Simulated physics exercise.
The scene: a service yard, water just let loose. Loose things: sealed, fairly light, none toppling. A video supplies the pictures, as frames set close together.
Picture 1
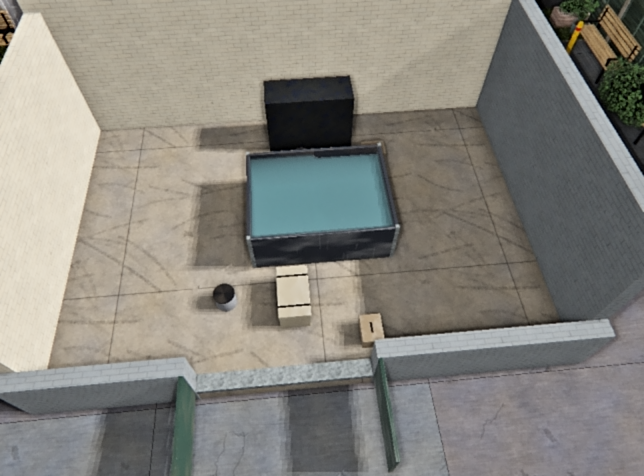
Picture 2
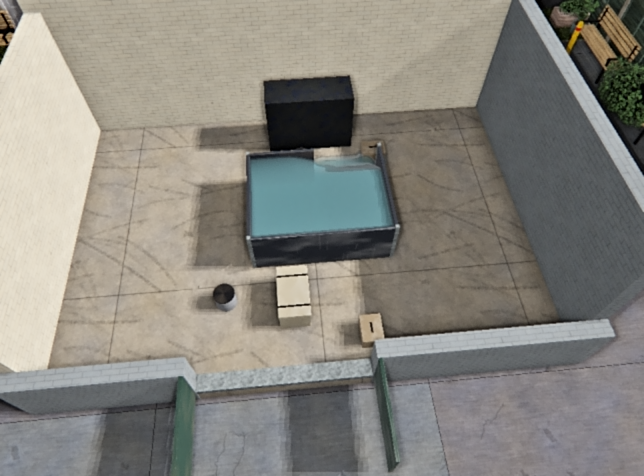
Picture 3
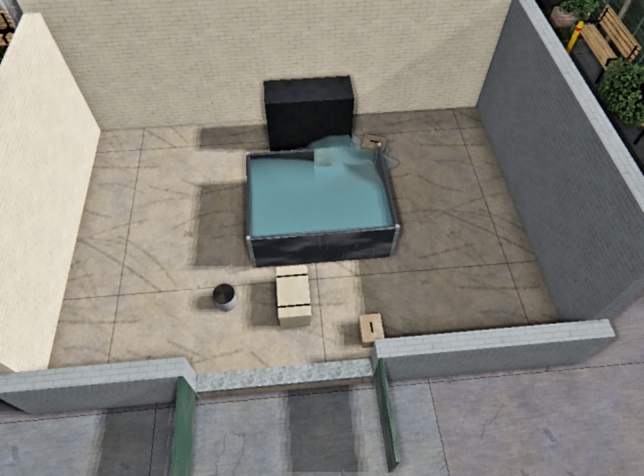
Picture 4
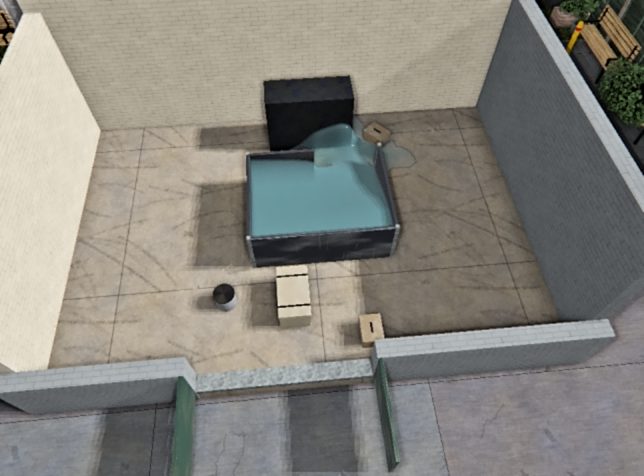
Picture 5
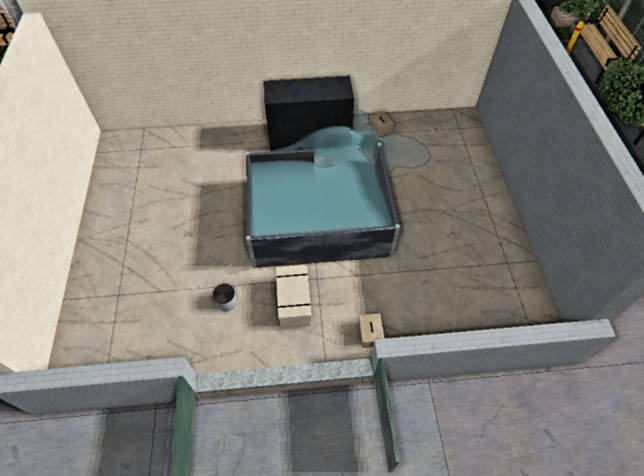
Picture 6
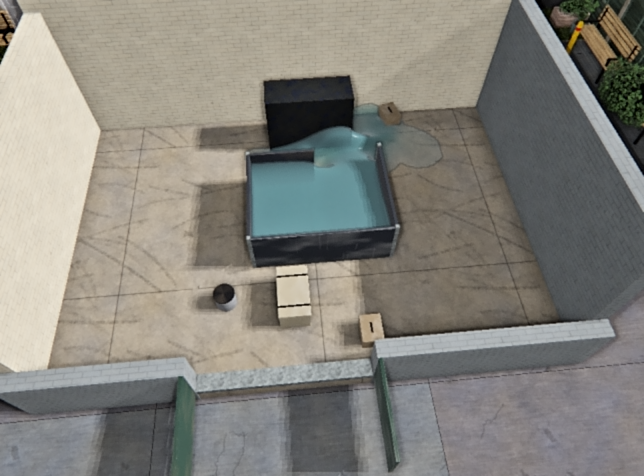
Teal water surging over the back right corner of a dark tank and spreading across the yard floor, pushing a small box backward.
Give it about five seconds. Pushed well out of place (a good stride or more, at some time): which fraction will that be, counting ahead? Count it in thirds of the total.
Band-wise it's the middle band, a third to two thirds.
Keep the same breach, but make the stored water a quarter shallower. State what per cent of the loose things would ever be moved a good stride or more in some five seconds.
Something like 40 in a hundred of them.
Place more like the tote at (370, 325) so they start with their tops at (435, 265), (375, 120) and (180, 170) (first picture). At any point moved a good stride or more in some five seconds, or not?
Here's how it goes: Never gets far, sent far off, and lastly sent far off.
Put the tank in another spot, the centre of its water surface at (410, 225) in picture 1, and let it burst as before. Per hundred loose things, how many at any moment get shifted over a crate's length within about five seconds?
I'd put it close to 20 percent.
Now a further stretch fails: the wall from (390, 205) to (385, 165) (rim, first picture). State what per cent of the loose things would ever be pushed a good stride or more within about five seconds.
Near 60 in a hundred.
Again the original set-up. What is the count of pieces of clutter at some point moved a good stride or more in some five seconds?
The count is 3.
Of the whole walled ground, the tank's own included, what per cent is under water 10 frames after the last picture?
I reckon around 50 per cent.
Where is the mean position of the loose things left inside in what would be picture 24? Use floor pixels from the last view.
I'd put it roughly at (283, 263).
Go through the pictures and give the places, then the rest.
In the first picture, a tote at (373, 147), on the bottom; a pail is out of sight; 0 of 5 have shifted.
In the second picture, a tote at (373, 147) rests on the ground; a pail is out of sight; 0 of 5 have shifted.
In the third picture, a tote at (374, 142) rests on the ground, close to its start; a pail is out of sight; 1 of 5 have shifted.
In the fourth picture, a tote at (377, 131), on the bottom, a stride from its start; a pail is out of sight; 1 of 5 have shifted.
In the fifth picture, a tote at (382, 120) rests on the ground, a stride from its start; a pail is out of sight; 1 of 5 have shifted.
In the sixth picture, a tote at (390, 110) rests on the ground, a stride from its start; a pail is out of sight; 2 of 5 have shifted.
A moment on, 1 of 5 are well off their spots; 2 afloat.
Next, 2 of 5 are well off their spots; 1 afloat.
Later, 2 of 5 are well off their spots; 0 afloat.
In the end, 3 of 5 are well off their spots, and 3 have been at some point; 0 afloat.
